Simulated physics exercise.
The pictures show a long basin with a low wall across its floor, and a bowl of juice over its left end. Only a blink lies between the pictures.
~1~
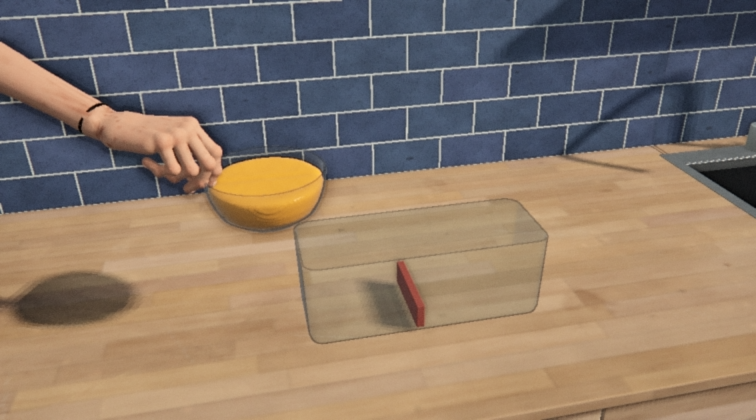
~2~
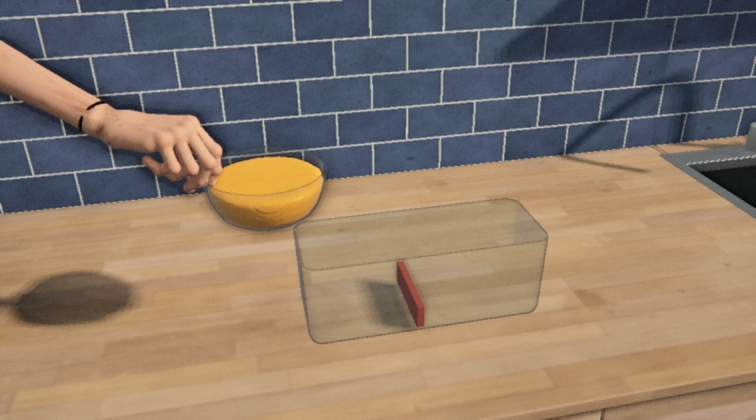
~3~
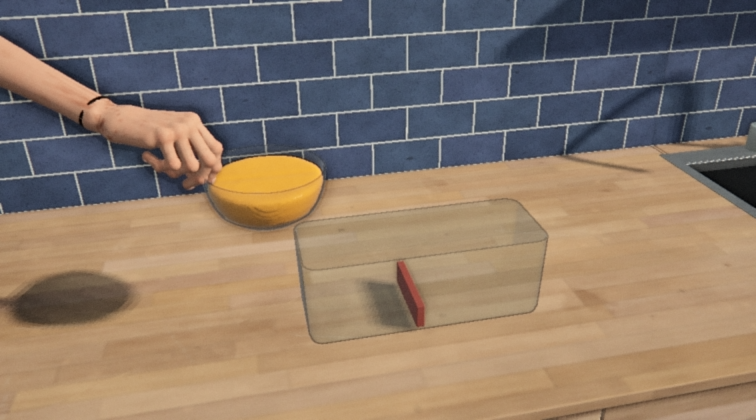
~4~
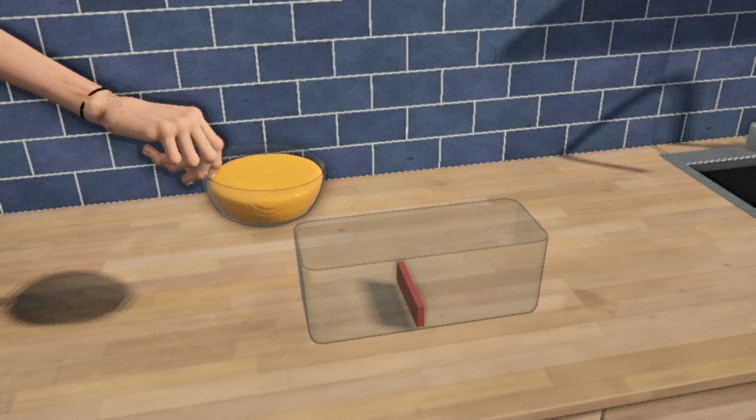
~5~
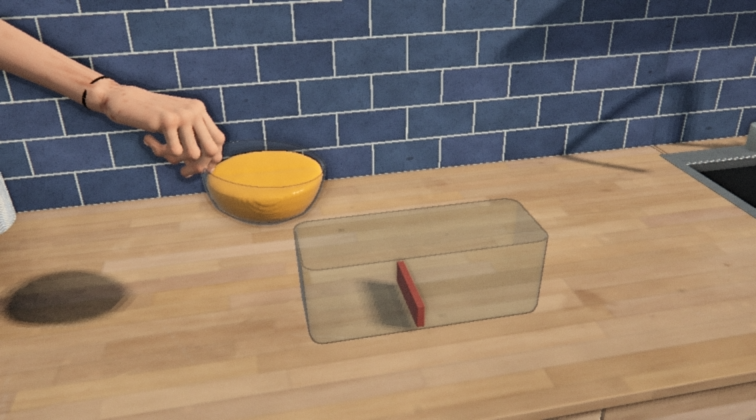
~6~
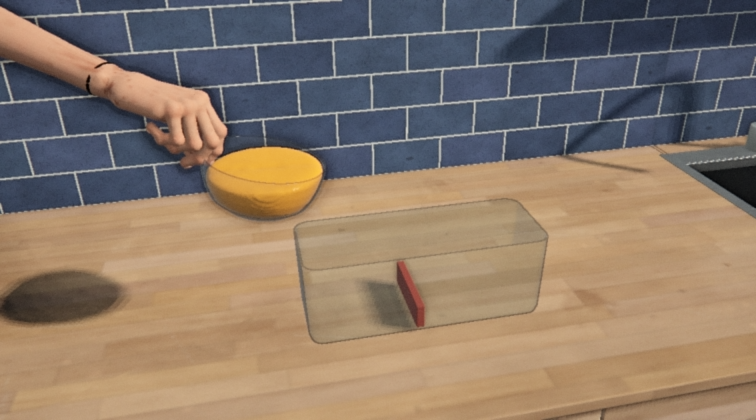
A glass bowl of orange juice tilts slightly to the right beside a hand.
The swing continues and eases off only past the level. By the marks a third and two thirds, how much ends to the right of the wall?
In the end between a third and two thirds is right of the wall.
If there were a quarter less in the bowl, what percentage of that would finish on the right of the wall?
Some 40 per cent.
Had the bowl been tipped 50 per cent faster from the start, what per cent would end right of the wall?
It comes to 60 per cent or so.
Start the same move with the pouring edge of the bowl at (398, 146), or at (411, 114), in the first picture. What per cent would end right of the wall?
Near 90 % and 85 %.
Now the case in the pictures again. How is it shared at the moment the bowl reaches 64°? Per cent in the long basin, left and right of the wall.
The left part 10 per cent, the right part 0.
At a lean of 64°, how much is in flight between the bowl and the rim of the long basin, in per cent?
Some 40 per cent.
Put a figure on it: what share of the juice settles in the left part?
Some 50 per cent.
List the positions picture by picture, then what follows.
It leans 0°; its right rim is at (324, 165); the juice meets the walls at (207, 184) and (322, 172); the long basin's rim runs from (298, 247) to (532, 219); the wall's top is at (410, 284), in the first picture.
It leans 0°; its right rim is at (324, 165); the juice meets the walls at (207, 183) and (321, 172), in the second picture.
It leans 2°; its right rim is at (324, 165); the juice meets the walls at (207, 182) and (321, 171), in the third picture.
It leans 4°; its right rim is at (324, 165); the juice meets the walls at (206, 180) and (321, 168), in the fourth picture.
It leans 8°; its right rim is at (324, 165); the juice meets the walls at (206, 177) and (321, 166), in the fifth picture.
It leans 12°; its right rim is at (324, 165); the juice meets the walls at (206, 172) and (322, 163), in the sixth picture.
A moment on, the bowl is tipped part way and 50 per cent is still to pour, 11 is left of the wall and 0 right of it.
Next, the bowl is tipped on its side and 4 per cent is still to pour, 35 is left of the wall and 48 right of it.
Then the bowl is tipped right over and 0 per cent is still to pour, 48 is left of the wall and 51 right of it.
Later the bowl is tipped right over and 0 per cent is still to pour, 48 is left of the wall and 51 right of it.
Finally, 48 per cent lies left of the wall, 51 right of it and 1 outside.
